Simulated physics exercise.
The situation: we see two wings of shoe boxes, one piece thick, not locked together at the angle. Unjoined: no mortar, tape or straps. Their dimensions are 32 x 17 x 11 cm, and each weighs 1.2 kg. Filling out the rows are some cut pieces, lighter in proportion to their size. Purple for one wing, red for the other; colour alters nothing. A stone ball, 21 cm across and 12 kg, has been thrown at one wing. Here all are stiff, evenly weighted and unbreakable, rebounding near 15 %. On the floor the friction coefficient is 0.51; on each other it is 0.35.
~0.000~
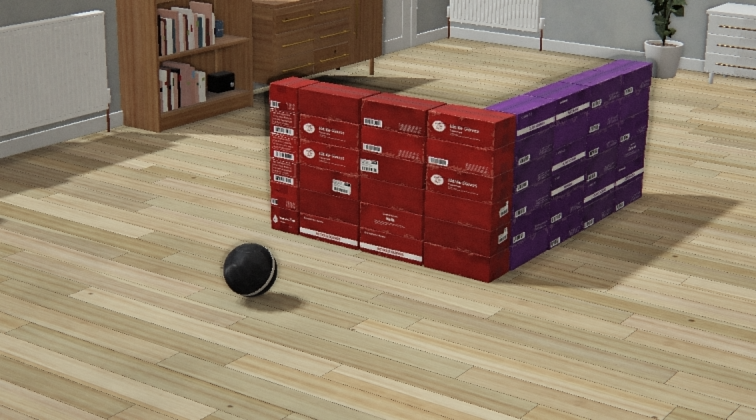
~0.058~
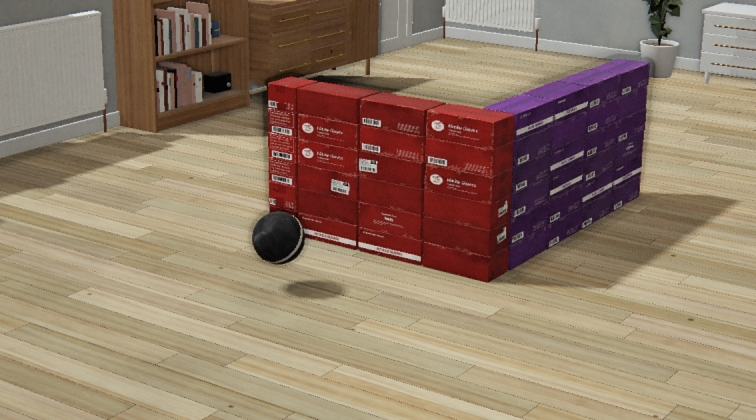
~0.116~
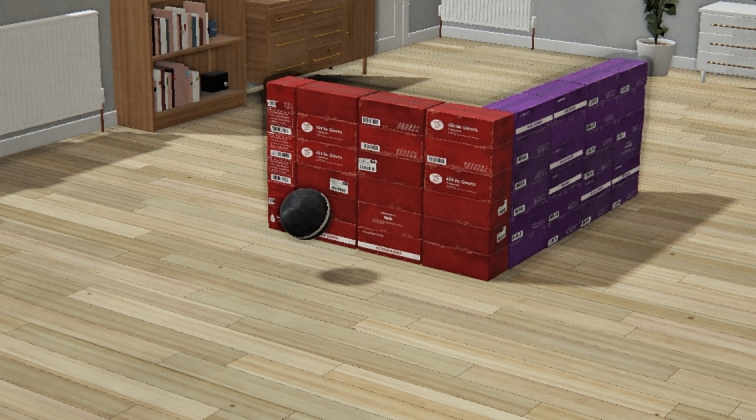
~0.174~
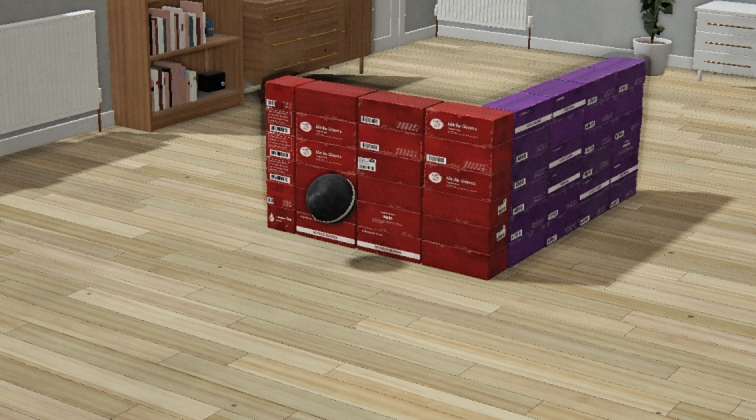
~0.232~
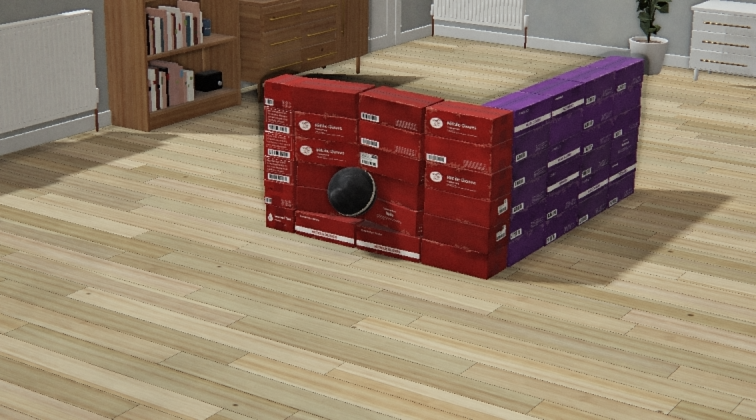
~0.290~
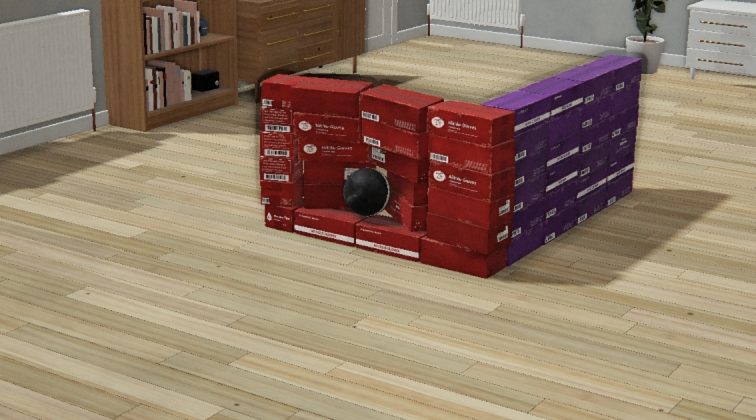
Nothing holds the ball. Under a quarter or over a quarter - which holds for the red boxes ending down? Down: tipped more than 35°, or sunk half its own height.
It comes to over a quarter of the lot.
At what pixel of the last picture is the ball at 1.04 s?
Around (495, 164).
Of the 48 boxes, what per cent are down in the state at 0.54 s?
By then, 15 per cent.
By 0.54 s, ball still moving; 7 of the 24 red boxes down (7 of 48 in all colours); top red box tilted 36°, 7 cm lower.
By 1.04 s, ball still moving; 8 of the 24 red boxes down (8 of 48 in all colours); top red box on its side.
When it is over (2.0 s), ball rolling away; 14 of the 24 red boxes down (14 of 48 in all colours); top red box on its side; top purple box unmoved. That is 58 per cent. In pixels of the last frame, middles, top red box near (385, 226), top purple box near (515, 113).
